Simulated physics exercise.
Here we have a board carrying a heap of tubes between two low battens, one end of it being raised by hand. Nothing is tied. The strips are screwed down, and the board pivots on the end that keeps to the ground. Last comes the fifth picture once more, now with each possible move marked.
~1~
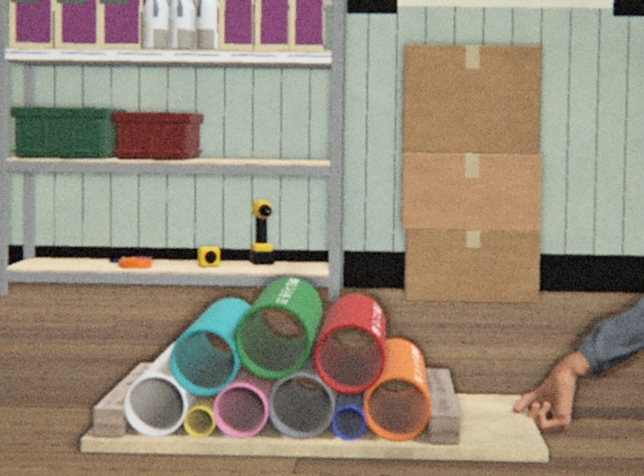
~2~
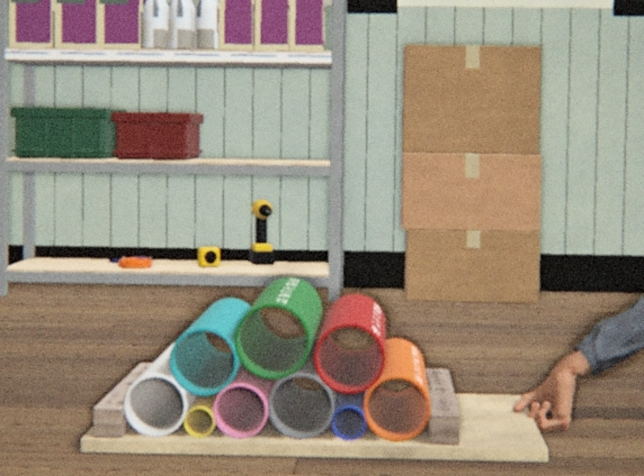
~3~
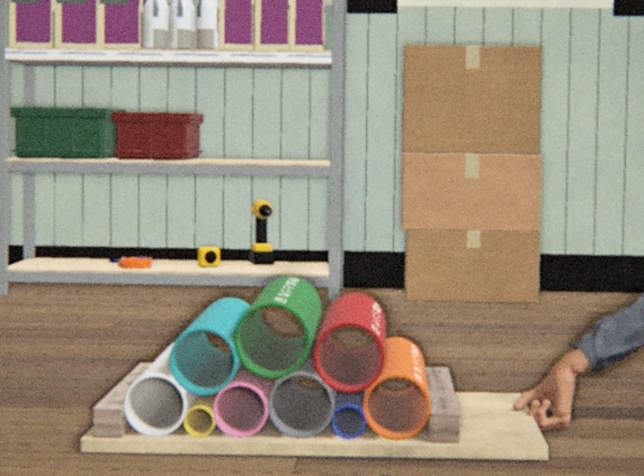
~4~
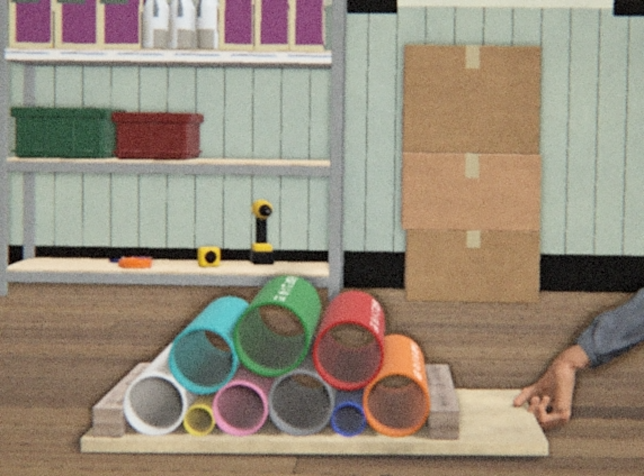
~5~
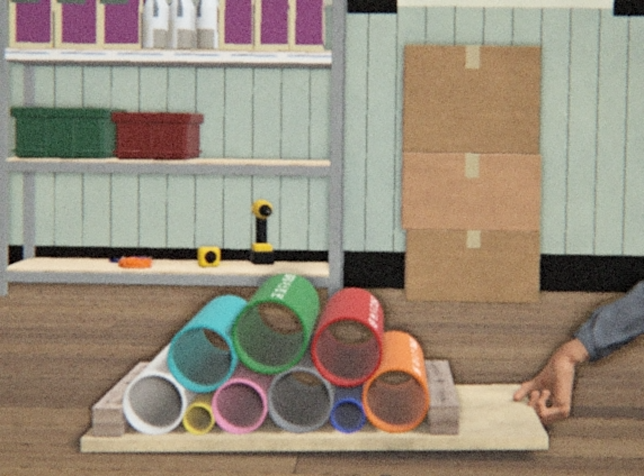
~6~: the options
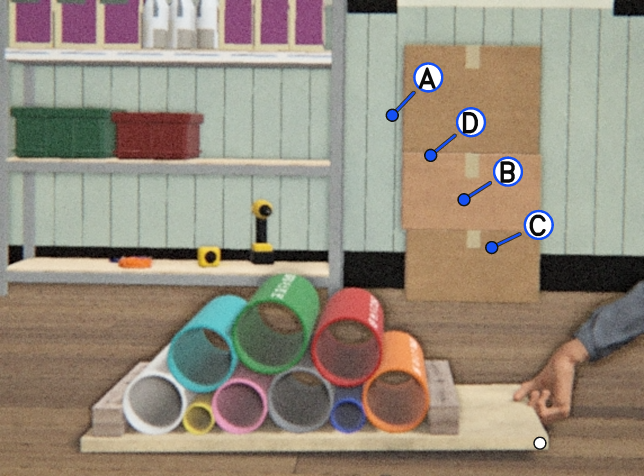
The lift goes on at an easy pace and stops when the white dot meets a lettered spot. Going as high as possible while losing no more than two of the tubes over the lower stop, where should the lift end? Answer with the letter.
The last mark within the limit is D.
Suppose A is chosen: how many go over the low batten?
At A the number is three.
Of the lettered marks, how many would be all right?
Three of them.
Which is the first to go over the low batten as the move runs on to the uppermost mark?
The turquoise one.
On the marked copy, A at (392, 115); B at (464, 200); C at (492, 247); D at (431, 155); the white dot at (540, 443).
Taking D. A third of the way, board at 21°.
Two thirds of the way, board at 40°.
When it is over, board at 40°, two over the low batten (turquoise, green).
As for the rest, A three over the low batten (turquoise, red, green); B none over the low batten; C none over the low batten.
